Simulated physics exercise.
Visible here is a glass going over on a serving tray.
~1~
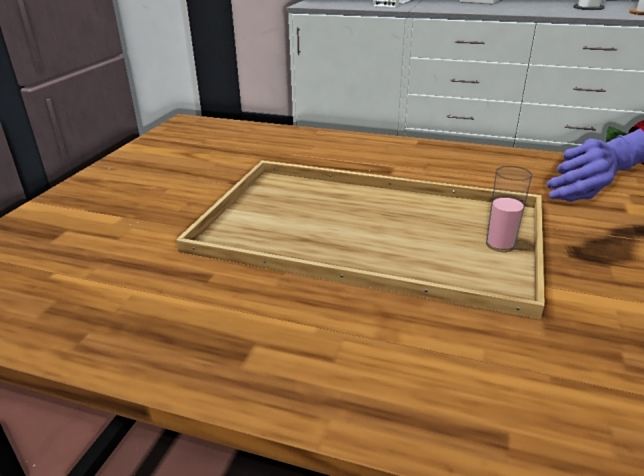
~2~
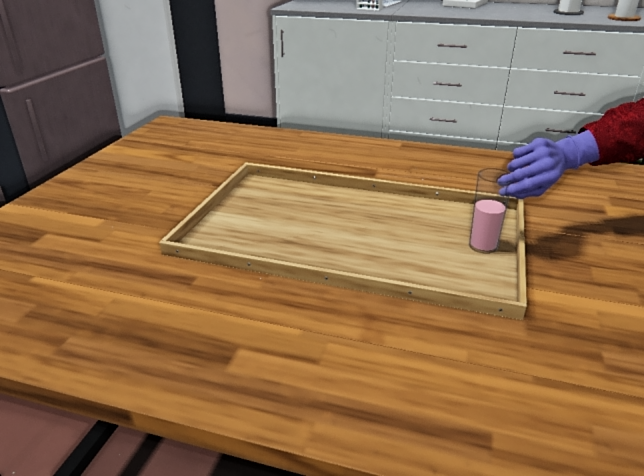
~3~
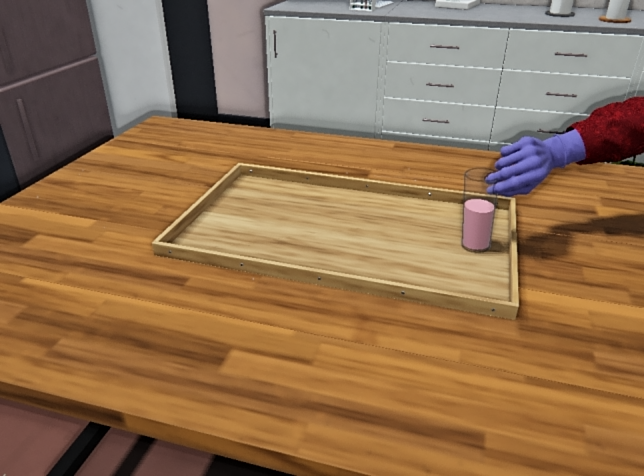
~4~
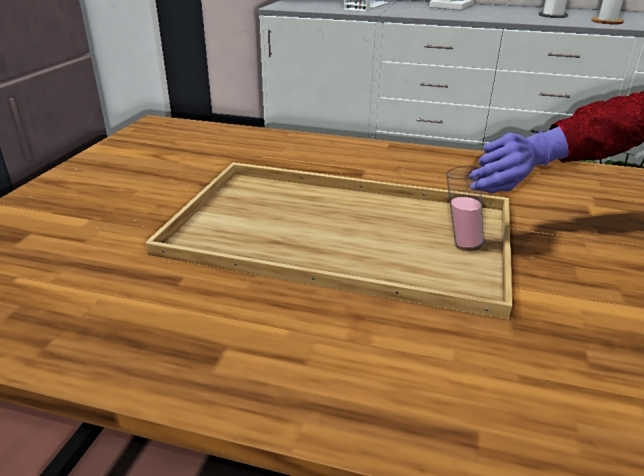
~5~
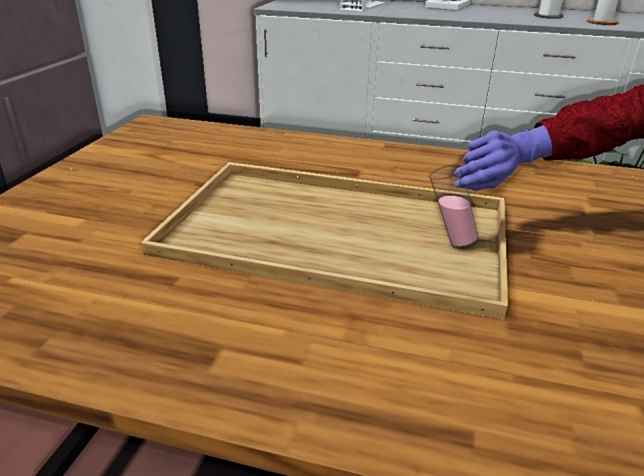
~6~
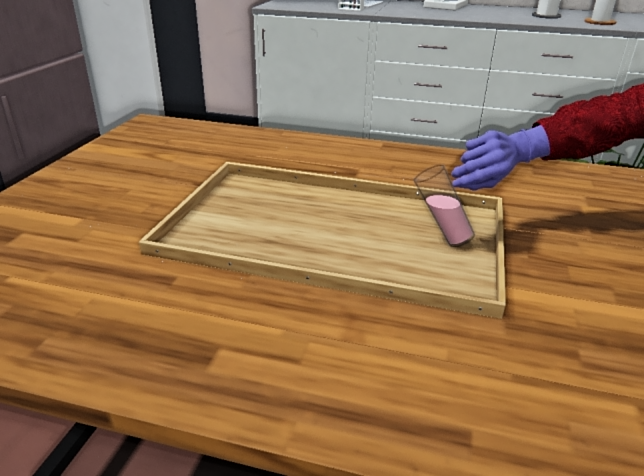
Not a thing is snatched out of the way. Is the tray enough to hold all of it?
Yes, it all stays in the tray.
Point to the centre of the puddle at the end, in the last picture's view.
(263, 210).
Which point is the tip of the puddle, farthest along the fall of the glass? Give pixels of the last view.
It runs out somewhere around (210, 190) in the last picture.
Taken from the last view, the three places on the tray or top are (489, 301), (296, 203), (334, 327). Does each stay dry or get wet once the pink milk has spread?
So, first left alone, next got to, and last left alone.
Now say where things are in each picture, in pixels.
In the first picture, it stands upright; glass (507, 208) about half full; tray (344, 267).
The second picture shows the hand pushes it; glass about half full, surface at (490, 207).
The third picture shows the hand pushes it; glass (479, 210) about half full.
The fourth picture shows the hand pushes it; glass about half full, surface at (466, 205); tray (316, 269).
The fifth picture shows the hand pushes it; glass (455, 206) tipped 20°.
In the sixth picture, it is falling; glass (445, 205) tipped 30°.
Soon after, the glass lies in the tray; the puddle covers about as much as a plate; all of it is inside the rim.
Later, the puddle covers about as much as a tray; all of it is inside the rim.
In the end, the puddle covers about as much as a tray; all of it is inside the rim.
